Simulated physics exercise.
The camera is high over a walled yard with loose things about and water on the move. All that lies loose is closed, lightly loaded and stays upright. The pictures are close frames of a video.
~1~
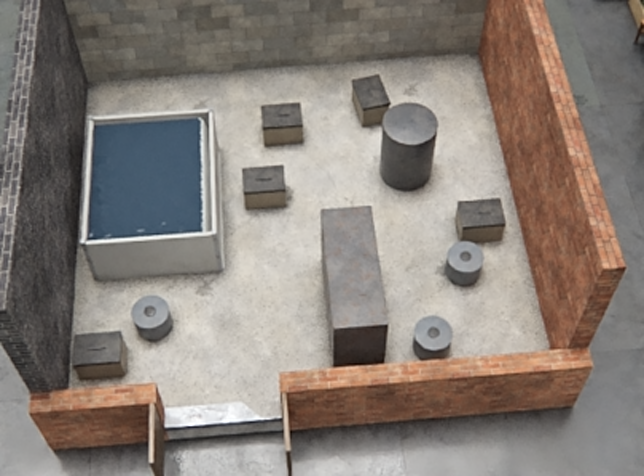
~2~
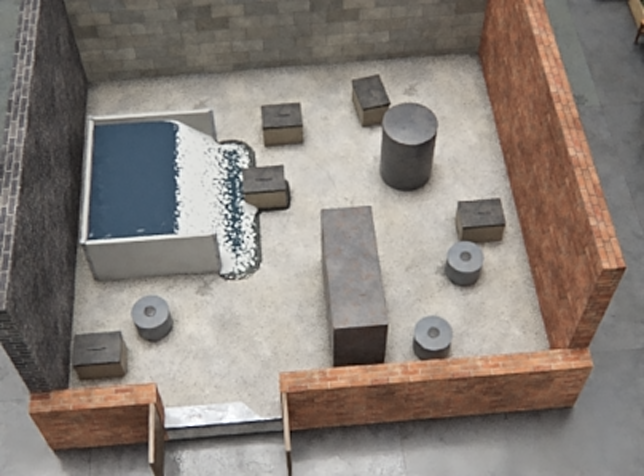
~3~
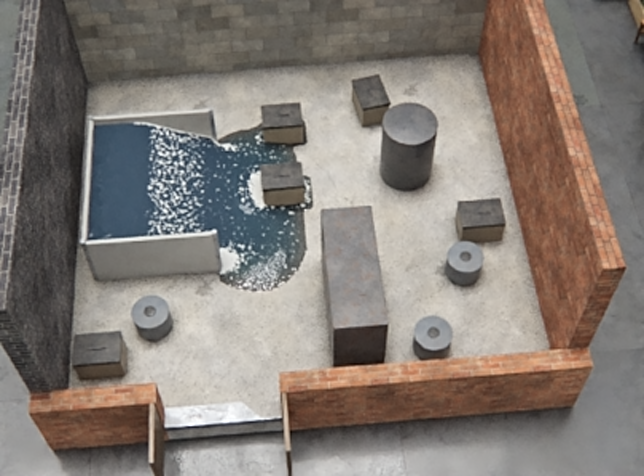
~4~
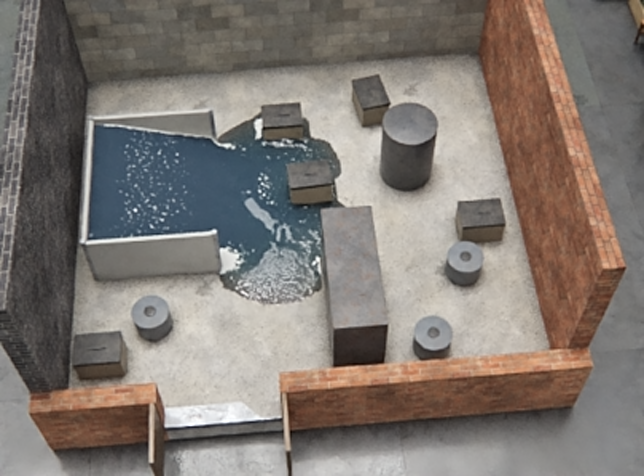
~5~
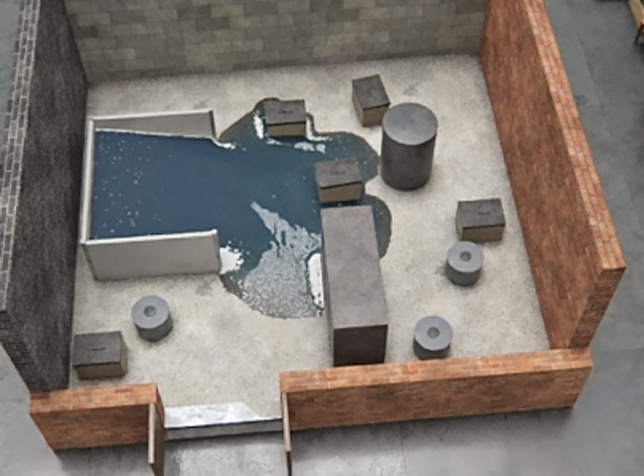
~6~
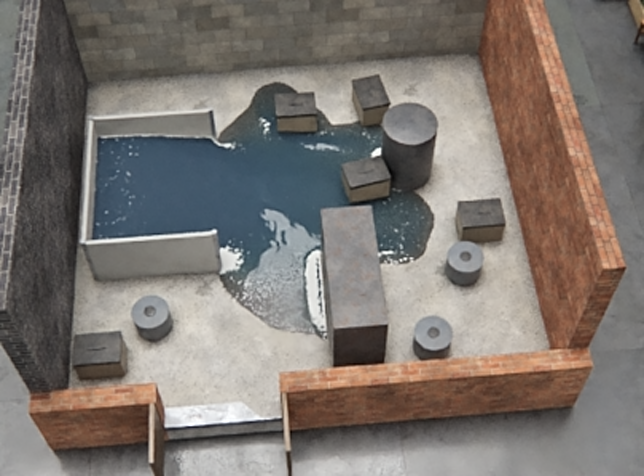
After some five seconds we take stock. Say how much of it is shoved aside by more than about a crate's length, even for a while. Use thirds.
That comes to at least two thirds.
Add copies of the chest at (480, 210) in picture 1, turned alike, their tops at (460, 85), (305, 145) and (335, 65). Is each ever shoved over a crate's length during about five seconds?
In turn: Shifted that much, shifted that much, yes.
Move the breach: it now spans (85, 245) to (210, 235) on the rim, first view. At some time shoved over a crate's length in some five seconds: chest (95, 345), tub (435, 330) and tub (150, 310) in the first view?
One after the other: Moved that far, swept aside, pushed that far.
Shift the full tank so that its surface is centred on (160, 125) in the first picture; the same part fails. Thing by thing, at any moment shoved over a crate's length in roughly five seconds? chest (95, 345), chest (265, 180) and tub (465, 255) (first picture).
In that order: No, that far or more, yes.
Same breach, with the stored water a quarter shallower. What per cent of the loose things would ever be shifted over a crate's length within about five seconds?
About 80 per cent.
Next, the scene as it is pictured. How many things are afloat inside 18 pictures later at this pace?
It comes to 6.
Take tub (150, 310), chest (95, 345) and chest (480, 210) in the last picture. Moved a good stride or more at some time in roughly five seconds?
As listed: Never so far, less than that, that far or more.
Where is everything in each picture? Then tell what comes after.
A chest at (264, 178) rests on the ground; a chest at (282, 114) rests on the ground; 0 of 8 have shifted, in the first picture.
A chest at (264, 178), on the bottom; a chest at (282, 114) rests on the ground; 0 of 8 have shifted, in the second picture.
A chest at (282, 175) rests on the ground, close to its start; a chest at (282, 114), on the bottom; 1 of 8 have shifted, in the third picture.
A chest at (309, 173), on the bottom, a stride from its start; a chest at (282, 114) rests on the ground; 1 of 8 have shifted, in the fourth picture.
A chest at (338, 172) rests on the ground, a stride from its start; a chest at (286, 111), on the bottom, close to its start; 2 of 8 have shifted, in the fifth picture.
A chest at (366, 171), on the bottom, a stride from its start; a chest at (296, 104), on the bottom, close to its start; 2 of 8 have shifted, in the sixth picture.
A moment on, 2 of 8 are well off their spots; 1 afloat.
Next, 4 of 8 are well off their spots; 5 afloat.
Later, 6 of 8 are well off their spots; 6 afloat.
In the end, 6 of 8 are well off their spots, and 6 have been at some point; 6 afloat.
